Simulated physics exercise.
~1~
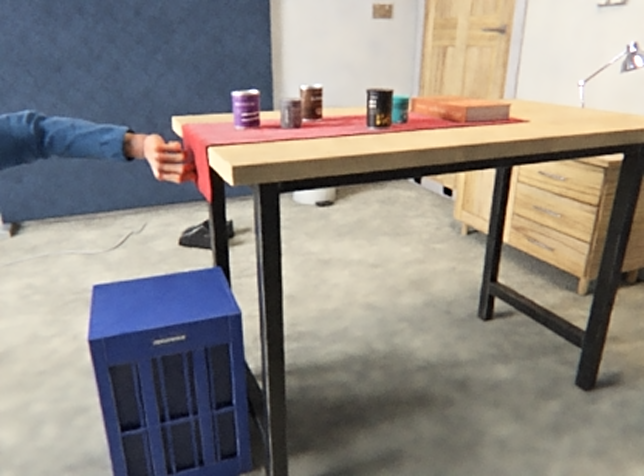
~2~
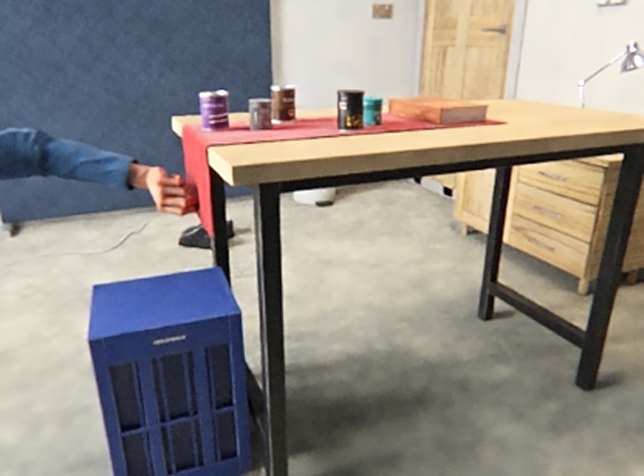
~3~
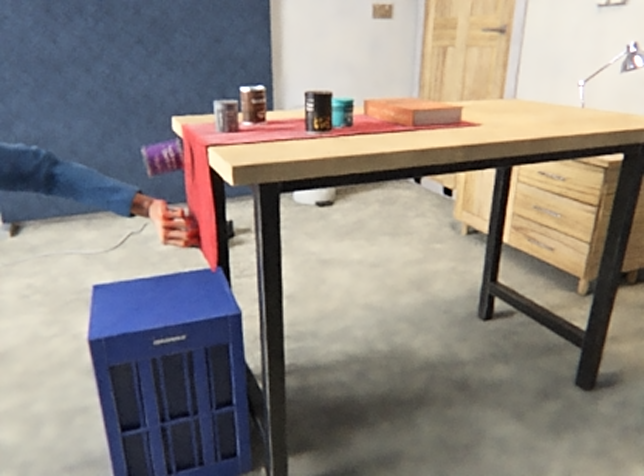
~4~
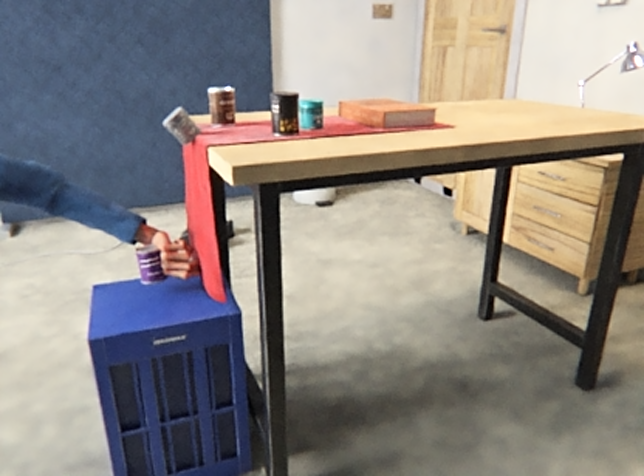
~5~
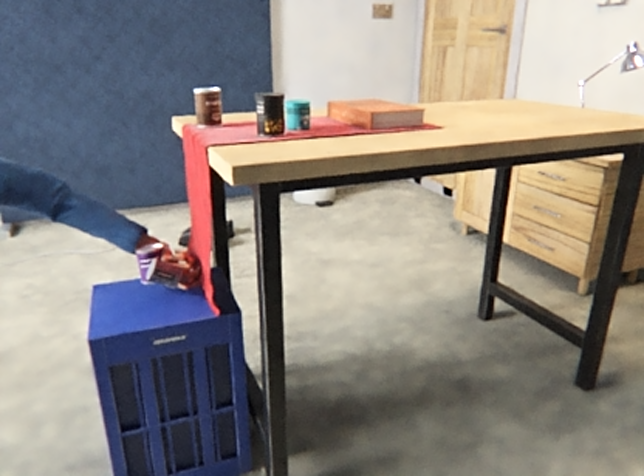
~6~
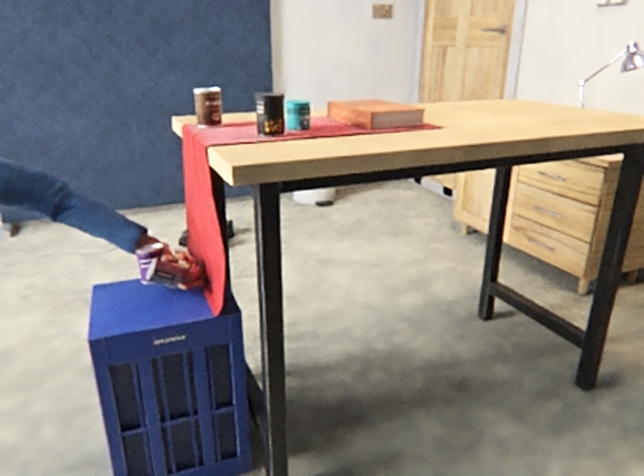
A red cloth slides left along a wooden desk with black legs, drawn by a blue-sleeved hand in a room seen from a still, slightly raised view. On it ride a purple can, a grey pot, a brown can, a black can, a teal can and a reddish book, with a blue crate on the floor below. The hand pulls the cloth down over the left end, and the purple can tips off and drops onto the crate. The grey pot leans over the edge and falls after it. The hand stops with the hem at the crate, leaving three cans and the book on the desk.
